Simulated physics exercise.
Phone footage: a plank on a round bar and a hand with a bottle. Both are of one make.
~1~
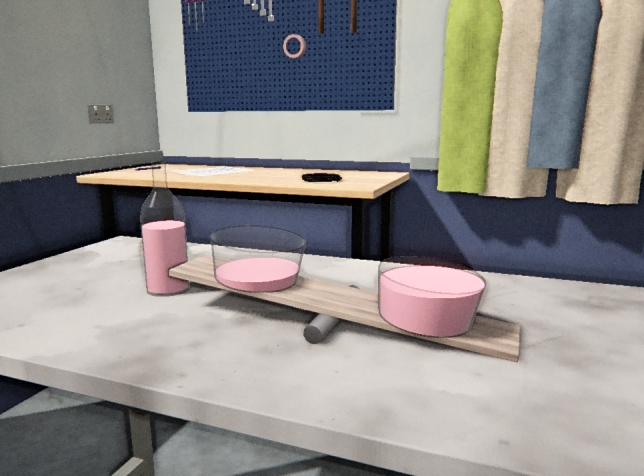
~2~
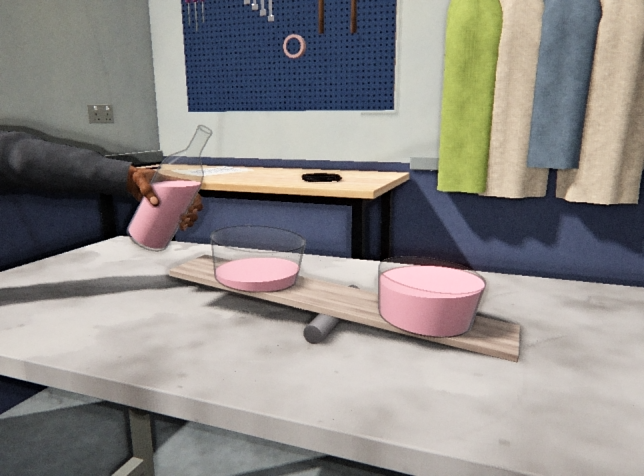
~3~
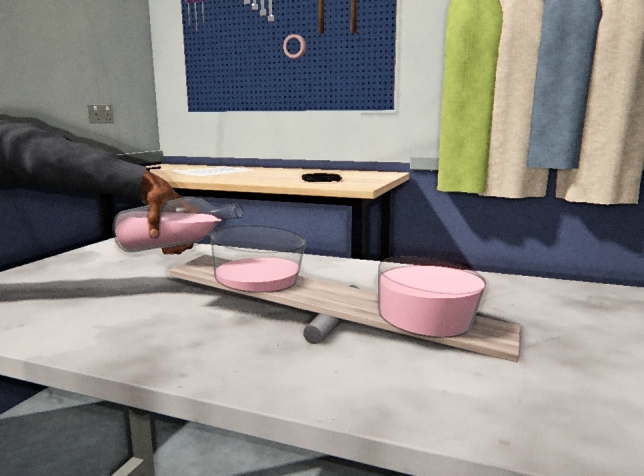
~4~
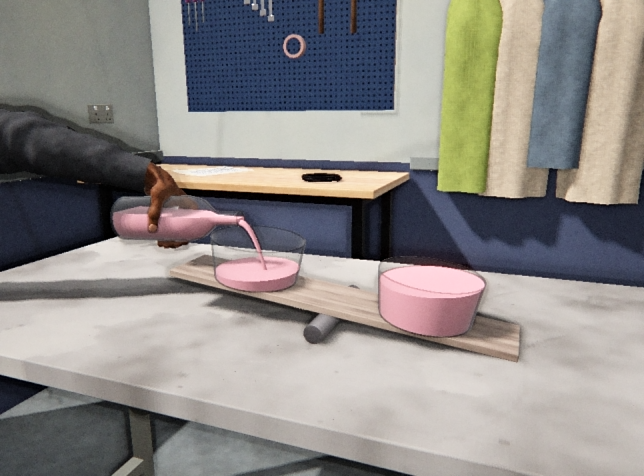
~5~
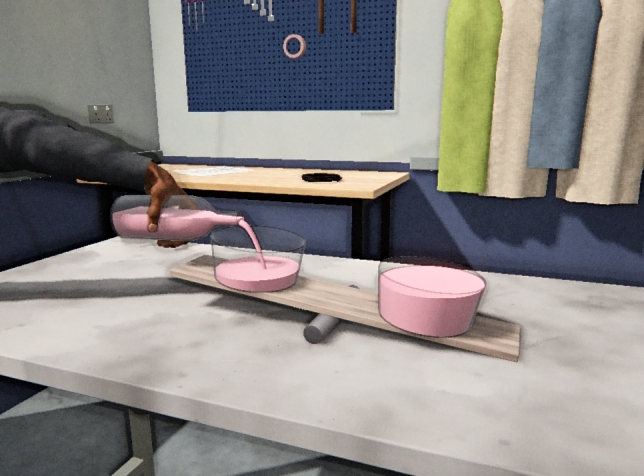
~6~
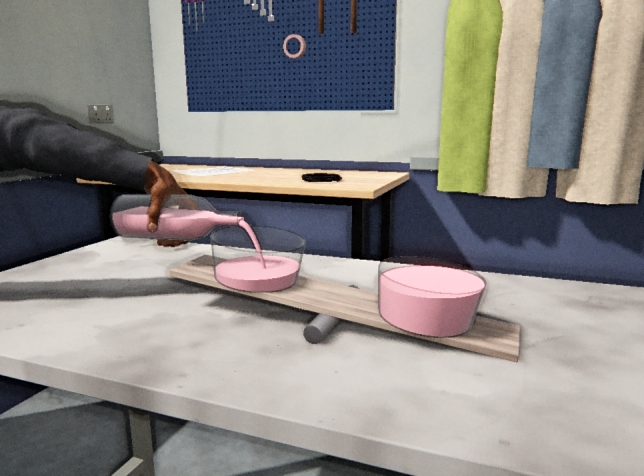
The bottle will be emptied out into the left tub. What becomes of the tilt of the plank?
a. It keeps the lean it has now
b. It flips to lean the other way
a, it keeps the lean it has now.
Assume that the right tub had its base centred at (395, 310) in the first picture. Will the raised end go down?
Verdict: Goes down there.
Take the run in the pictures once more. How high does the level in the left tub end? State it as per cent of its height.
Around 65 in a hundred.
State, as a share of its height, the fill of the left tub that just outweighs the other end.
It comes to close to 80 in a hundred.
A moment on, the left tub is about half full; the plank leans as before.
When it is over, the left tub is about two thirds full; the plank leans as before.
